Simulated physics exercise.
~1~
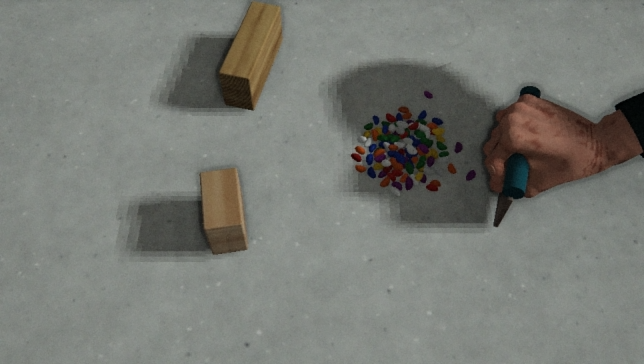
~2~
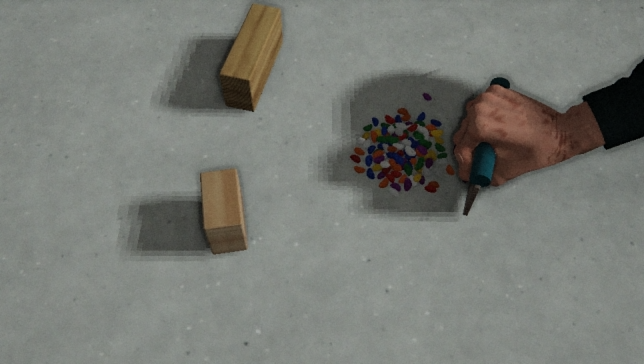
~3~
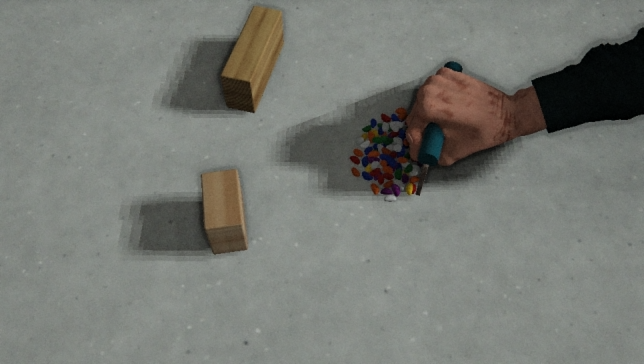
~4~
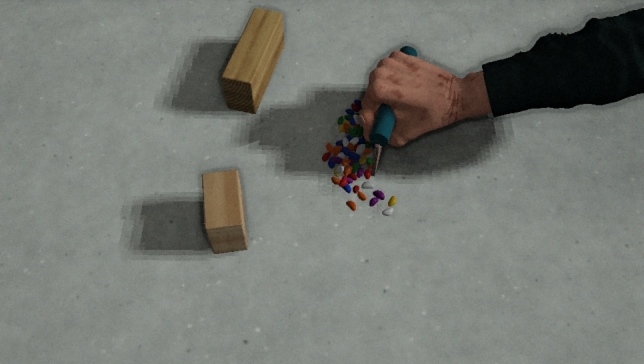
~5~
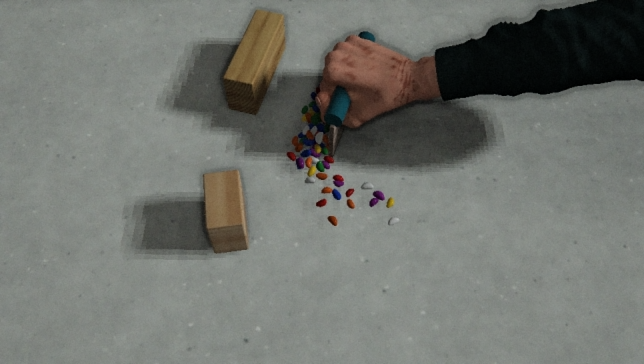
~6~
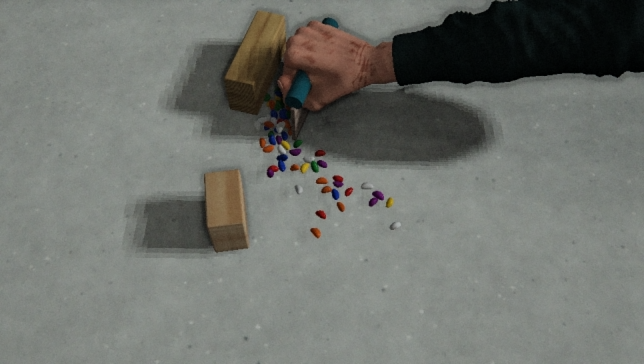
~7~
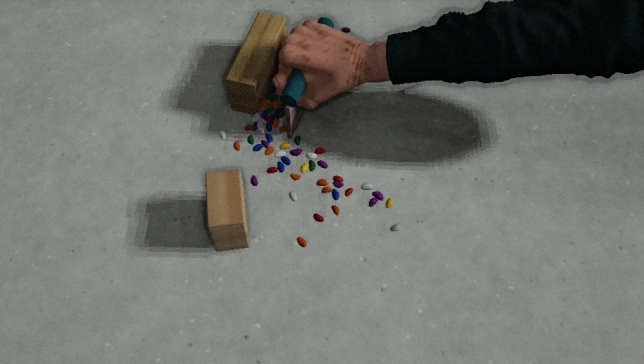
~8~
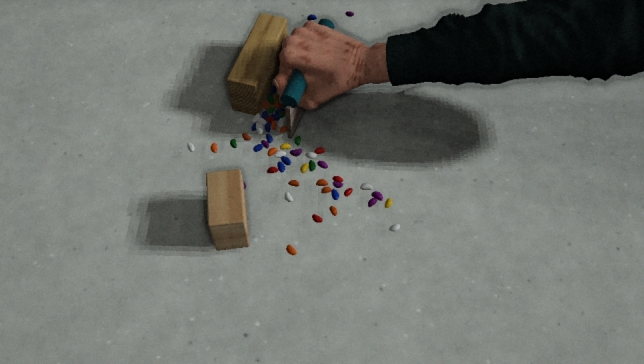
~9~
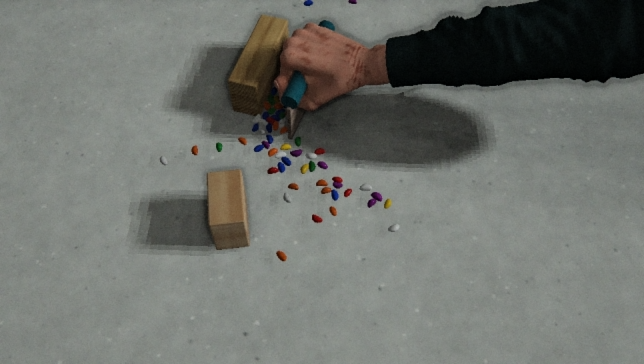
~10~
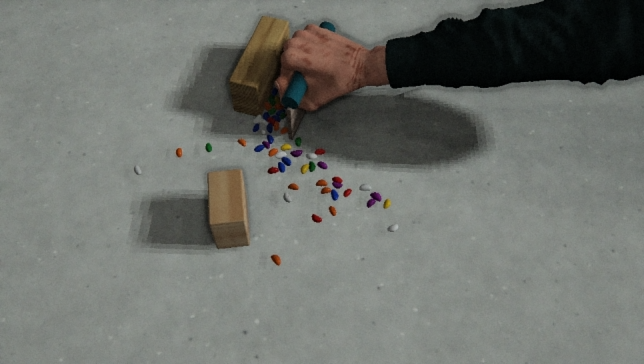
A hand holding a dark teal scraper swept a pile of colourful jelly beans leftward across a grey surface toward two wooden blocks, then stopped beside the upper one, leaving most beans scattered before the gap while a few rolled past.
